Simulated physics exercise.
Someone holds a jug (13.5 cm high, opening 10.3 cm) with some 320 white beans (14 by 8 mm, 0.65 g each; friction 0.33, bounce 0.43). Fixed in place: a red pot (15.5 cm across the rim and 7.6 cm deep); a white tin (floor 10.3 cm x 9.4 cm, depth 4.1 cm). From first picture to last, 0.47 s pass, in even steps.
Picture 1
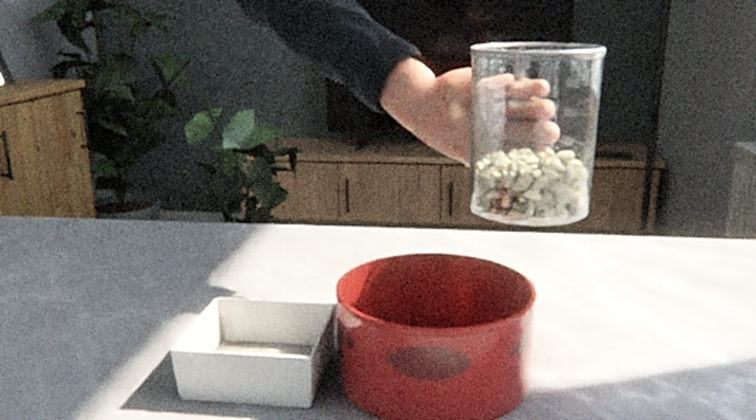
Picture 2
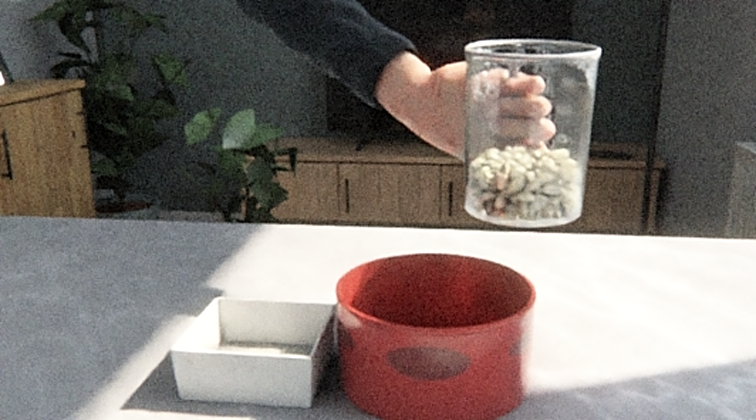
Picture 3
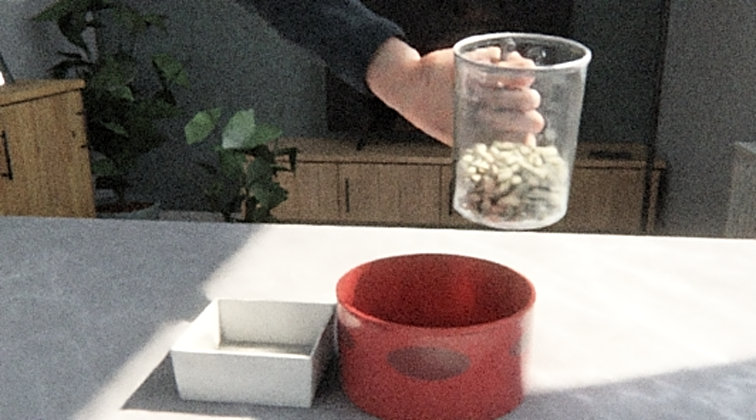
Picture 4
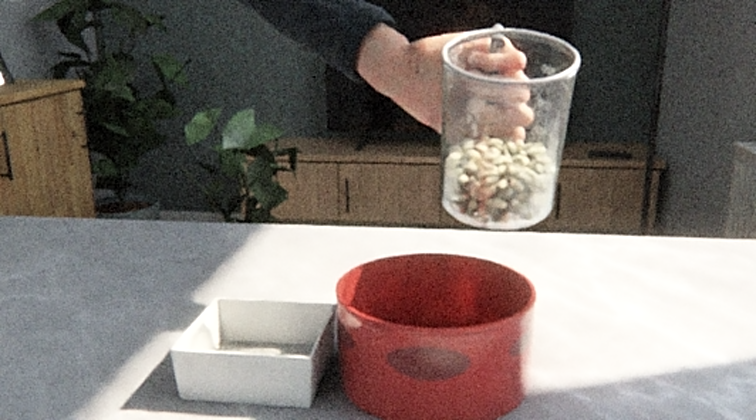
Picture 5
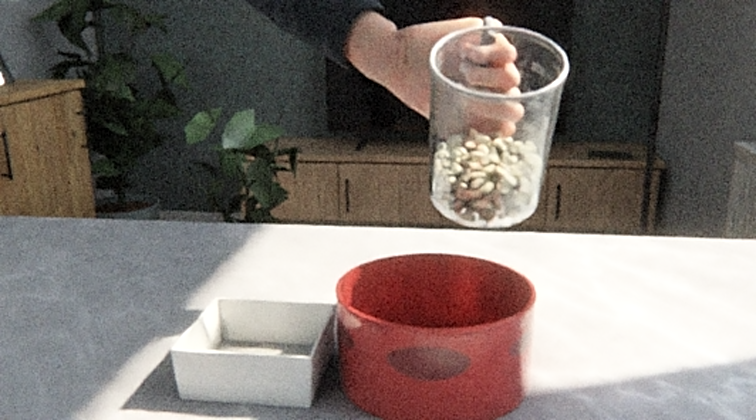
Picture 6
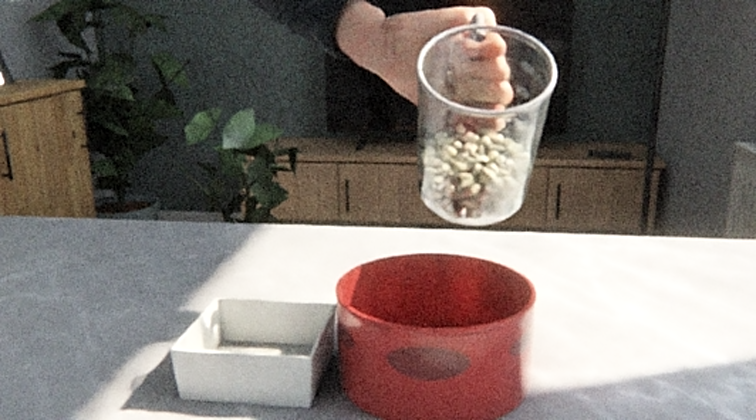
At a sunlit table in a room with plants and wooden cabinets, a hand holds a clear jug partly filled with pale beans above a red pot beside a white tin, moving it slightly left while gradually tilting it forward.
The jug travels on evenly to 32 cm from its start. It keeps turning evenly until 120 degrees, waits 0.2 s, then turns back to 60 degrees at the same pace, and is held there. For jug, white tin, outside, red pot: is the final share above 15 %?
Jug no, white tin yes, outside no, red pot yes.
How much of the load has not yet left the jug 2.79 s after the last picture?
Roughly 0 per cent.
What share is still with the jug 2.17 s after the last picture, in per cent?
Some 0 per cent of the load.
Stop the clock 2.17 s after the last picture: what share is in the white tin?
Near 70 per cent so far.
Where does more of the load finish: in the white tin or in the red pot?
More ends in the white tin.
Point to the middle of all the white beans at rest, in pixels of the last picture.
Around (292, 371).
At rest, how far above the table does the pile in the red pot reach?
Roughly 2.0 cm.
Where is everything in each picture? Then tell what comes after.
In the first picture, jug at (535, 81); tilt 0 degrees; moved 0.0 cm; lip at (550, 53); top of the load at (534, 154); red pot at (435, 286); white tin at (259, 325).
In the second picture, jug at (529, 85); tilt 3 degrees; moved 0.5 cm; lip at (544, 58); top of the load at (562, 152).
In the third picture, jug at (517, 96); tilt 11 degrees; moved 1.5 cm; low side front; lip at (532, 69); top of the load at (477, 146).
In the fourth picture, jug at (505, 108); tilt 19 degrees; moved 2.5 cm; low side front; lip at (519, 83); top of the load at (466, 139).
In the fifth picture, jug at (491, 120); tilt 26 degrees; moved 3.5 cm; low side front; lip at (506, 97); top of the load at (455, 132).
In the sixth picture, jug at (478, 133); tilt 34 degrees; moved 4.5 cm; low side front; lip at (492, 113); top of the load at (492, 128); red pot at (435, 286); white tin at (259, 325).
Then, 0.84 s after the last picture, tilt 103 degrees; jug 100 %; middle of all pieces near (375, 141).
Then, 1.53 s after the last picture, tilt 106 degrees; white tin 70 %, outside 5 %, red pot 25 %; middle of all pieces near (309, 365).
Then, 2.17 s after the last picture, tilt 60 degrees; white tin 70 %, outside 5 %, red pot 25 %; middle of all pieces near (309, 367).
Then, 2.79 s after the last picture, tilt 60 degrees; white tin 70 %, outside 5 %, red pot 25 %; middle of all pieces near (309, 367).
In the end, jug 0 %, white tin 70 %, outside 5 %, red pot 25 %.
